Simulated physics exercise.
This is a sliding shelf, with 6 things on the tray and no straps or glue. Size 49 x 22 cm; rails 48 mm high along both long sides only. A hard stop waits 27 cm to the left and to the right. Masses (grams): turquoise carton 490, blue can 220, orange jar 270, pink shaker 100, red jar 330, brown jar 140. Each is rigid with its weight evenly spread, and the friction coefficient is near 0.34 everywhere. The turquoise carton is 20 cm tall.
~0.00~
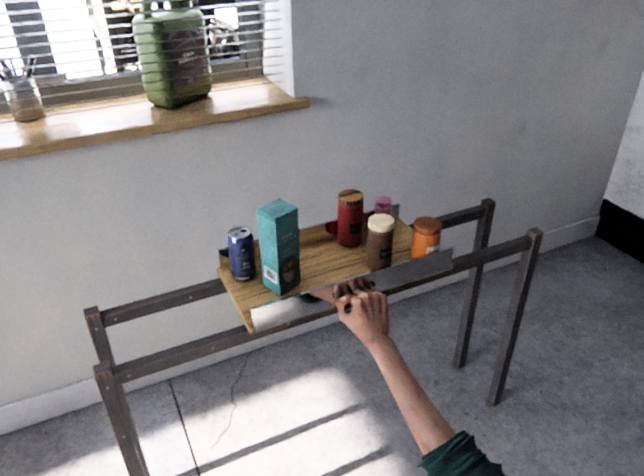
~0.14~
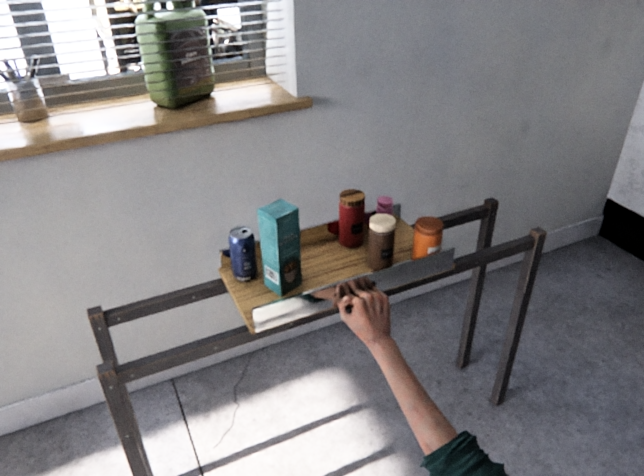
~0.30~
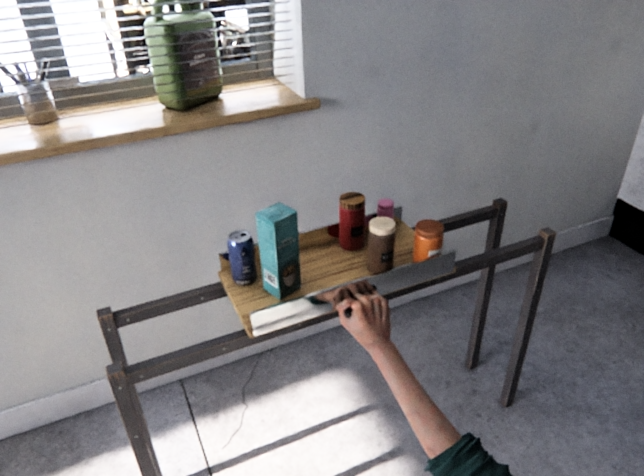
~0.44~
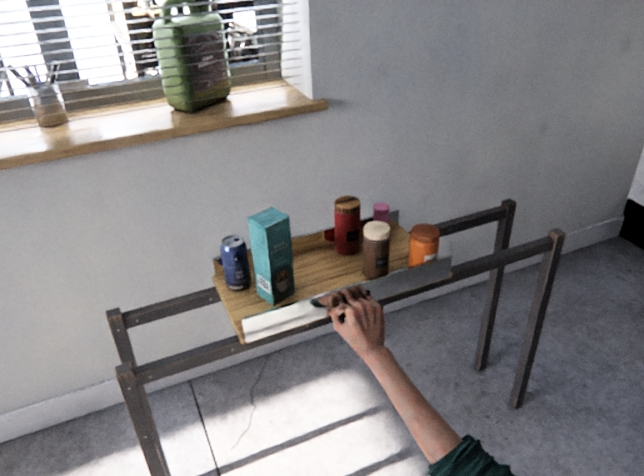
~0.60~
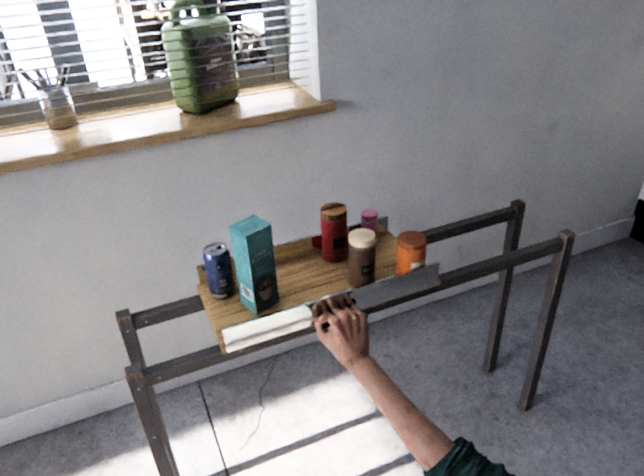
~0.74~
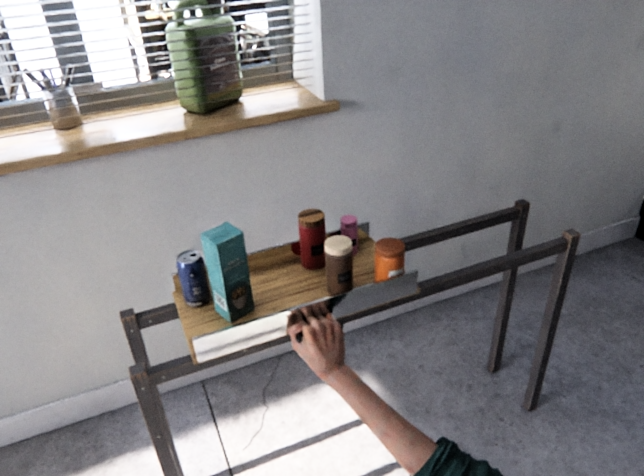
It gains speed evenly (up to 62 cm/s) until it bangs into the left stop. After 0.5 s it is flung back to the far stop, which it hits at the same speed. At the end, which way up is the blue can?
The blue can tips over.
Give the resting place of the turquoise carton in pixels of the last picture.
Around (419, 221).
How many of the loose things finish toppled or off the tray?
1 of them.
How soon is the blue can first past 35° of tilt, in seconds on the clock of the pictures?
At about 1.2 s.
Around 1.04 s, tray has slid 27 cm left; blue can now off the tray; pink shaker shifted 5 cm; turquoise carton shifted 5 cm.
Around 1.54 s, tray has slid 27 cm left; turquoise carton shifted 5 cm; orange jar shifted 5 cm; brown jar shifted 5 cm.
Around 2.64 s, tray midway; turquoise carton shifted 5 cm; orange jar shifted 5 cm; brown jar shifted 5 cm.
Around 3.14 s, tray has slid 27 cm right; turquoise carton shifted 5 cm; brown jar shifted 5 cm; red jar shifted 5 cm.
Finally (3.7 s), off the tray and tipped over, blue can; the other 5 still in place (within 5 cm).
